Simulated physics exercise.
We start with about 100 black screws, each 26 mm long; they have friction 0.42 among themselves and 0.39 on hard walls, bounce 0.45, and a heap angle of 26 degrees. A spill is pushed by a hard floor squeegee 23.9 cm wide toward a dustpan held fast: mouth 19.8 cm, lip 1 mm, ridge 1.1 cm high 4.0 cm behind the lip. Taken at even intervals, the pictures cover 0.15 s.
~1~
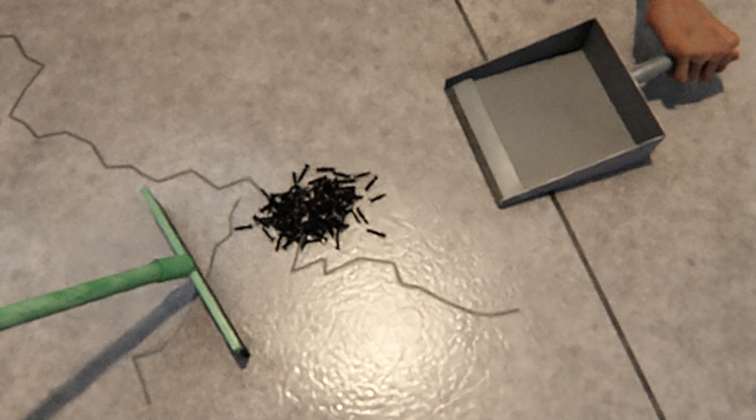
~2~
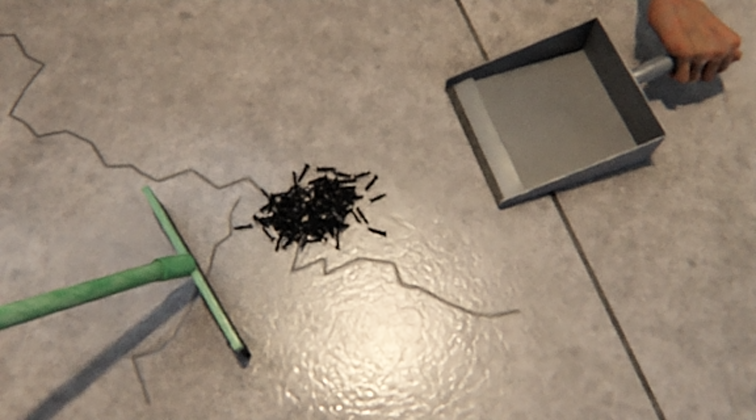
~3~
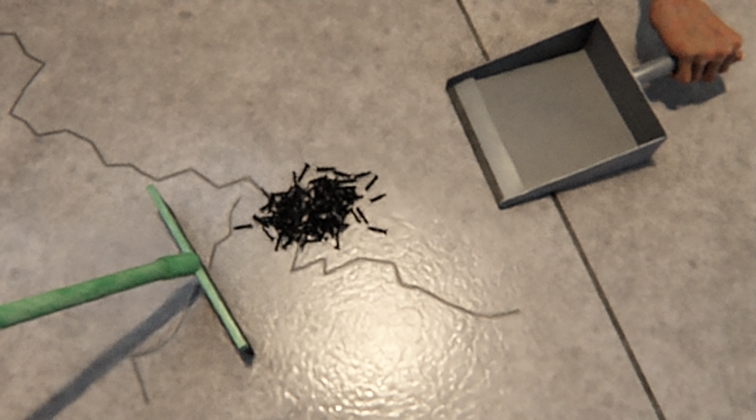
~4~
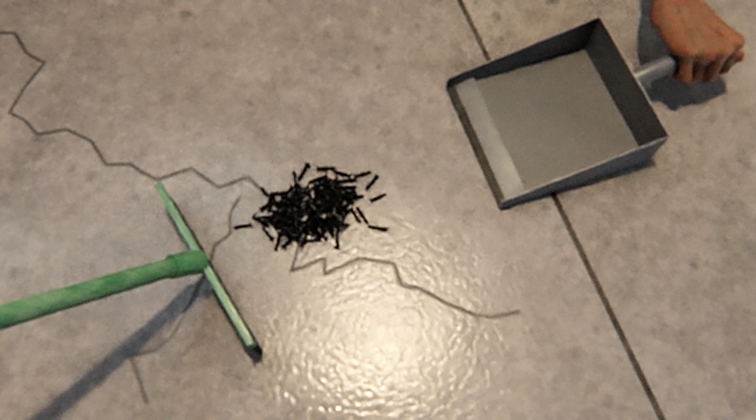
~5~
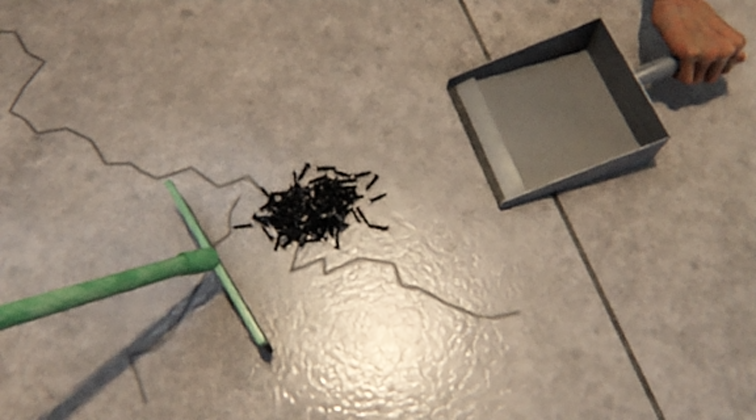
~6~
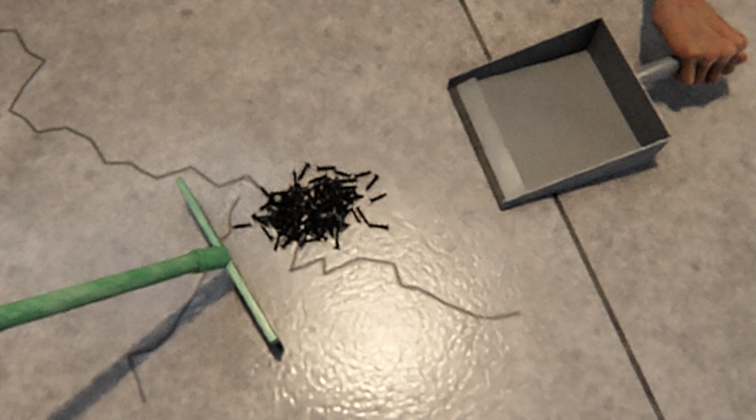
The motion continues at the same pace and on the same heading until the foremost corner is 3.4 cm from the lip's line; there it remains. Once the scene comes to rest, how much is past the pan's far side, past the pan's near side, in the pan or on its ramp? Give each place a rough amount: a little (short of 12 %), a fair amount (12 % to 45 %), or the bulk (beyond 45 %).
Far side: A little; near side: A little; pan: A little.
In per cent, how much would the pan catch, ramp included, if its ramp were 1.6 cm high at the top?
It would be roughly 0 percent.
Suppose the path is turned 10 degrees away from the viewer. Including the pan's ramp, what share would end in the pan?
The pan, ramp included, would get around 5 per cent.
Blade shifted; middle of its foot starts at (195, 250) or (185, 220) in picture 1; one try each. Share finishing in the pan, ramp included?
Estimates: 0 percent and 0 percent.
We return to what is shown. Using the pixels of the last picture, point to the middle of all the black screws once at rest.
Estimated resting centre: Around (434, 167).
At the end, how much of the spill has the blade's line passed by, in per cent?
Estimate: Near 25 %.
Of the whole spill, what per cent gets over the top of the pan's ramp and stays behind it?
Roughly 0 percent.
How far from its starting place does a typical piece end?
That distance is close to 18 cm.
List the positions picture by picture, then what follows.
In the first picture, blade from (237, 347) to (147, 194), moved 0.0 cm, 0 of the pieces shifted so far; middle of the pieces at (316, 207); pan at (555, 119).
In the second picture, blade from (238, 346) to (149, 193), moved 0.2 cm, 0 of the pieces shifted so far; middle of the pieces at (316, 206).
In the third picture, blade from (243, 345) to (153, 191), moved 0.8 cm, 1 of the pieces shifted so far; middle of the pieces at (316, 206).
In the fourth picture, blade from (251, 343) to (161, 189), moved 1.8 cm, 1 of the pieces shifted so far; middle of the pieces at (316, 206).
In the fifth picture, blade from (262, 341) to (171, 187), moved 3.1 cm, 1 of the pieces shifted so far; middle of the pieces at (316, 206).
In the sixth picture, blade from (273, 339) to (182, 185), moved 4.5 cm, 1 of the pieces shifted so far; middle of the pieces at (316, 206); pan at (559, 120).
Then, 0.30 s after the last picture, middle of the blade 21 cm from the lip; 0 % over the lip, far side 0 %, near side 0 %.
Then, 0.50 s after the last picture, middle of the blade 12 cm from the lip; 0 % over the lip, far side 0 %, near side 0 %.
Then, 0.81 s after the last picture, middle of the blade 7 cm from the lip; 0 % over the lip, far side 0 %, near side 5 %.
In the end, far side 0 %, near side 5 %, pan 0 %, in front of the lip or behind the blade 95 %.
